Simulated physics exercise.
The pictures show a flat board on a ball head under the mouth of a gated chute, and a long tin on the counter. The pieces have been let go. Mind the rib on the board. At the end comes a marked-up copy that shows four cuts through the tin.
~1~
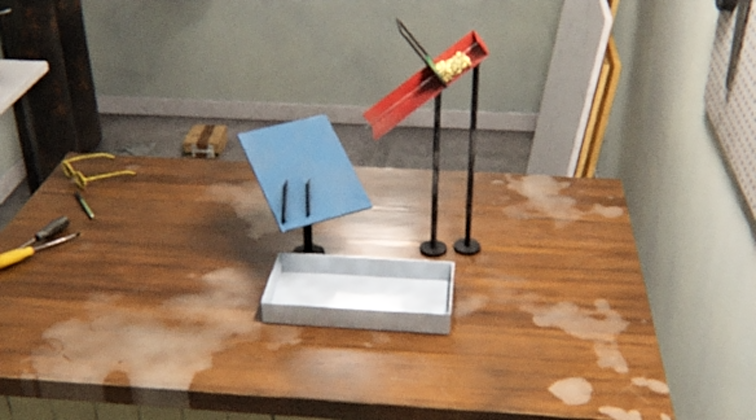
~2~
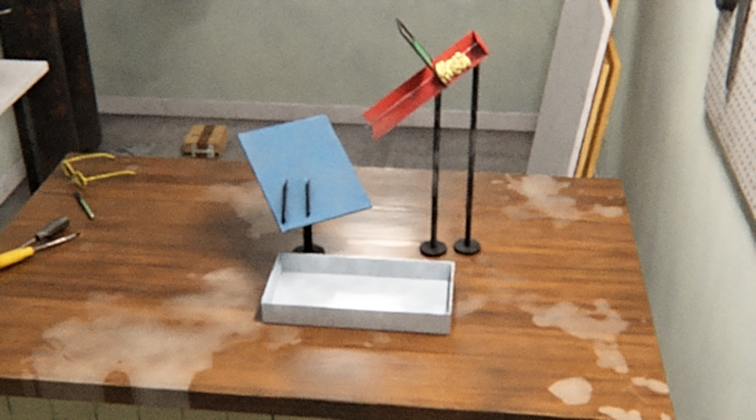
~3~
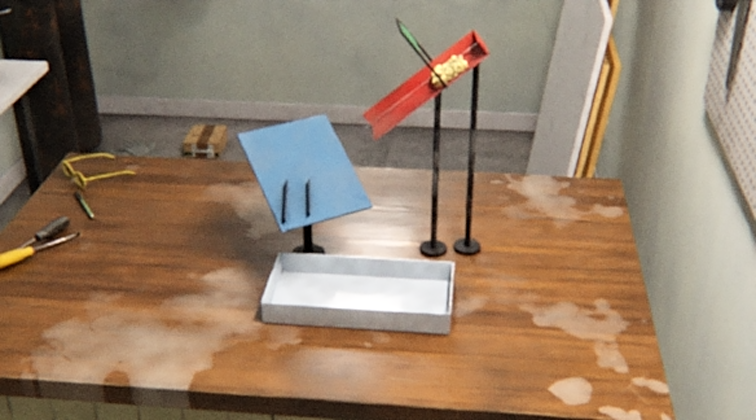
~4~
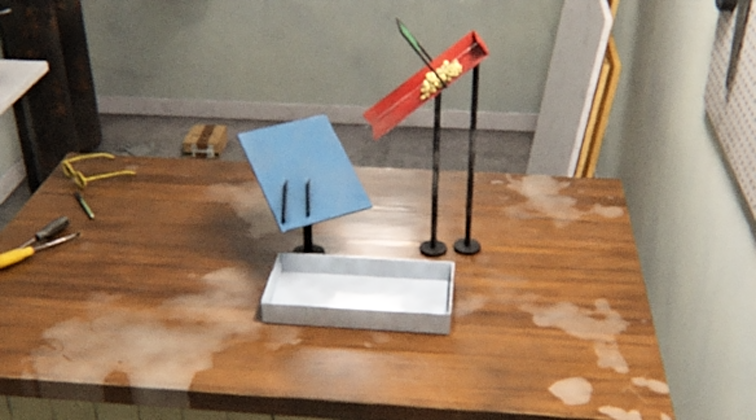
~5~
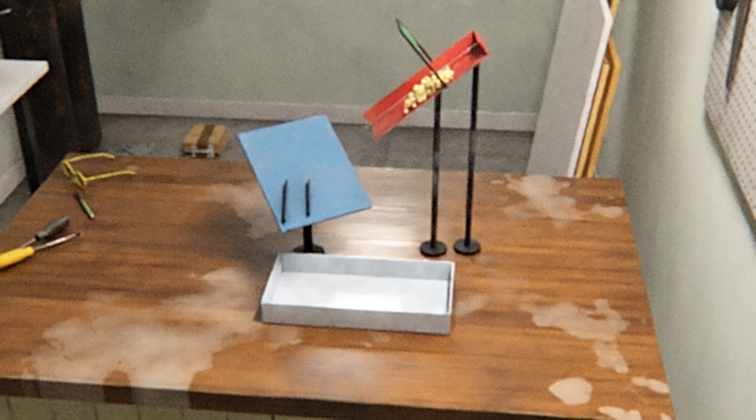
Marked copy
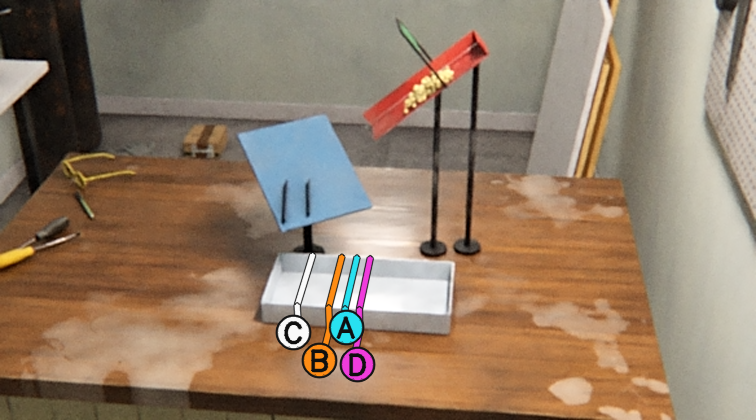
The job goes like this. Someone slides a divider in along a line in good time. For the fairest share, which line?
B.
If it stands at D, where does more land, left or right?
Left.
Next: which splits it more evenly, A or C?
Line A.
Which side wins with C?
The right side.
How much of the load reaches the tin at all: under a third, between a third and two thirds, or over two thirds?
It is over two thirds.
On the marked copy, line A crosses the front rim at (345, 307); line B crosses the front rim at (328, 306); line C crosses the front rim at (297, 304); line D crosses the front rim at (359, 308).
With A, of what is caught, most on the left of the divider, about a quarter on the right.
With B, of what is caught, about half on the left of the divider, about half on the right.
With C, of what is caught, a stray few on the left of the divider, nearly all on the right.
With D, of what is caught, most on the left of the divider, a small part on the right.
